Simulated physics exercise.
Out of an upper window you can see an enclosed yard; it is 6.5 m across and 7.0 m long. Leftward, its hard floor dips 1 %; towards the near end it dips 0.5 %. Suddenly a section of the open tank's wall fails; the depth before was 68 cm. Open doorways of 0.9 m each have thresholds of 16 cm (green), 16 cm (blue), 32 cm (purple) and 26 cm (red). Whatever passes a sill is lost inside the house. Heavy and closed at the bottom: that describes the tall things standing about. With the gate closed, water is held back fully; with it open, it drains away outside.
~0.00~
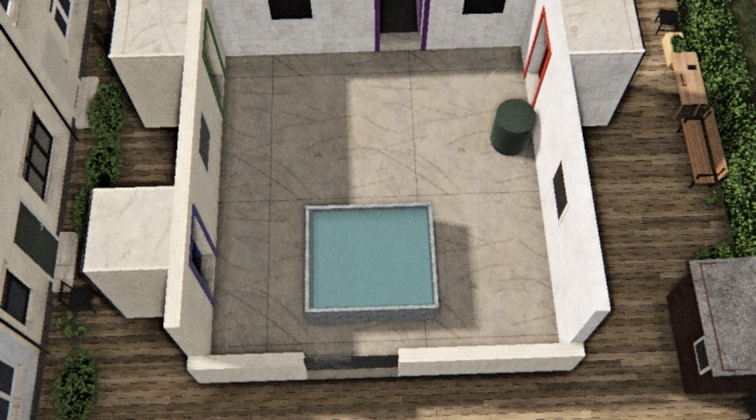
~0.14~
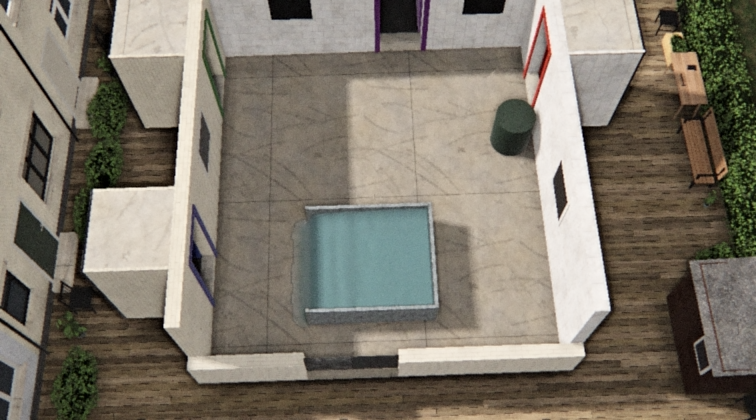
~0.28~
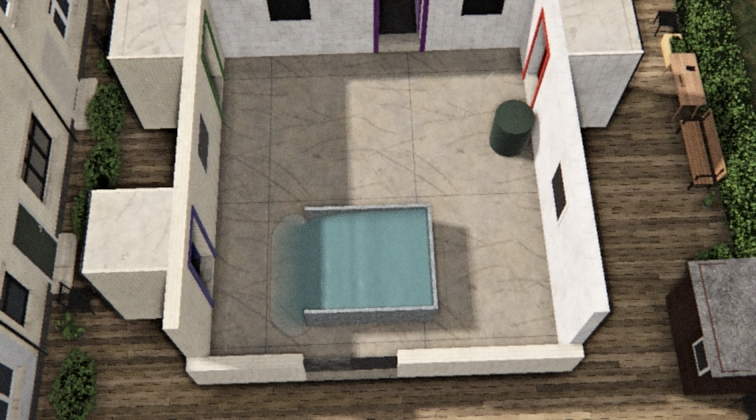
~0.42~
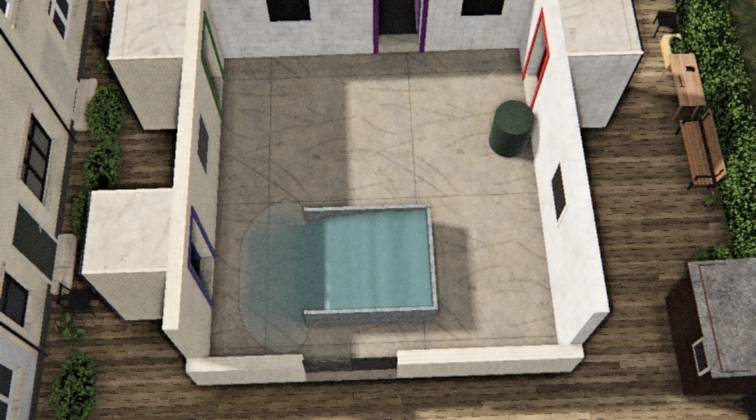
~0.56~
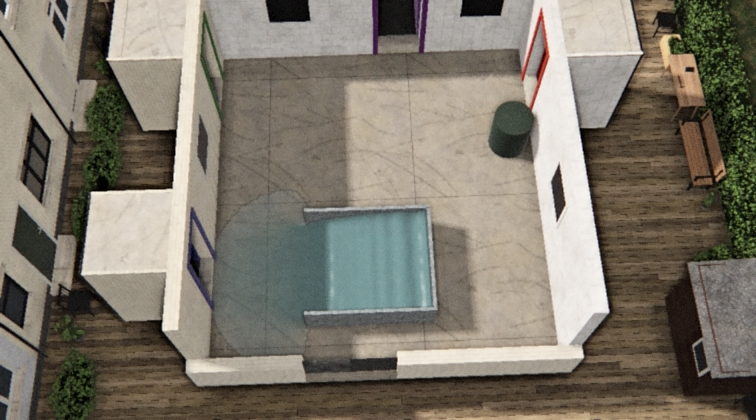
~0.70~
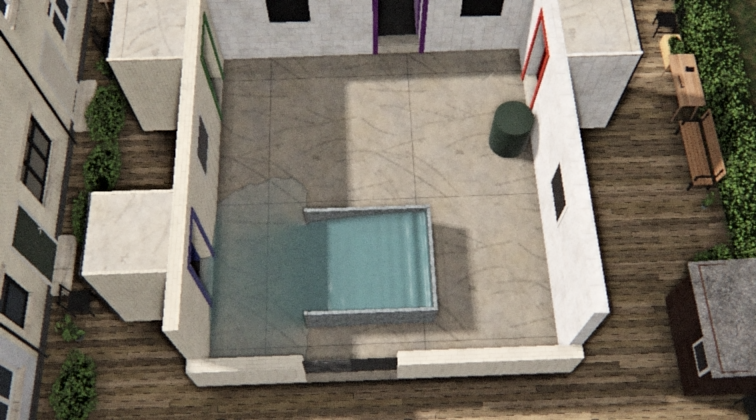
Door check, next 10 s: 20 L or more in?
The green door lets in a smaller amount than the limit; the blue door lets in a larger amount than the limit; the purple door lets in a smaller amount than the limit; the red door lets in a smaller amount than the limit.
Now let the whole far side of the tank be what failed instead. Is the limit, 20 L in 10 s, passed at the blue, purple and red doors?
The blue door comes out less than that, the purple door less than that and the red door less than that.
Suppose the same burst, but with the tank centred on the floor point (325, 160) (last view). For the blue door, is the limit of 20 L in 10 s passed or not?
Against the limit, the blue door gets no more than that.
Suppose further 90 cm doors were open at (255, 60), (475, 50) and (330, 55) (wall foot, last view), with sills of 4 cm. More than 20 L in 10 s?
In turn: Over, under, past it.
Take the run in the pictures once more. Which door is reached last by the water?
Result: Red door.
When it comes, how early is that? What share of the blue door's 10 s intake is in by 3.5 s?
Some 95 in a hundred.
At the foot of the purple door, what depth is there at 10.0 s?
Around 4.0 cm there.
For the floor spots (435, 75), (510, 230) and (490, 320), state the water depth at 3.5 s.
Reading - approx. 0 / 0 / 1 cm.
After 1.4 s water covers 20 % of the floor and is deepest (47 cm) near (214, 287); green door not reached, blue door 46 cm at the sill, 118 L in, purple door not reached, red door not reached.
After 2.2 s water covers 25 % of the floor and is deepest (46 cm) near (214, 287); green door 6 cm at the sill, 0 L in, blue door 43 cm at the sill, 291 L in, purple door not reached, red door not reached.
After 3.5 s water covers 45 % of the floor and is deepest (29 cm) near (210, 369); green door 7 cm at the sill, 0 L in, blue door 26 cm at the sill, 440 L in, purple door not reached, red door not reached.
After 6.0 s water covers 75 % of the floor and is deepest (18 cm) near (538, 356); green door 12 cm at the sill, 1 L in, blue door 12 cm at the sill, 469 L in, purple door 6 cm at the sill, 0 L in, red door 4 cm at the sill, 0 L in.
After 10.0 s water covers 100 % of the floor and is deepest (12 cm) near (452, 54); green door 9 cm at the sill, 1 L in, blue door 7 cm at the sill, 469 L in, purple door 4 cm at the sill, 0 L in, red door 8 cm at the sill, 0 L in.
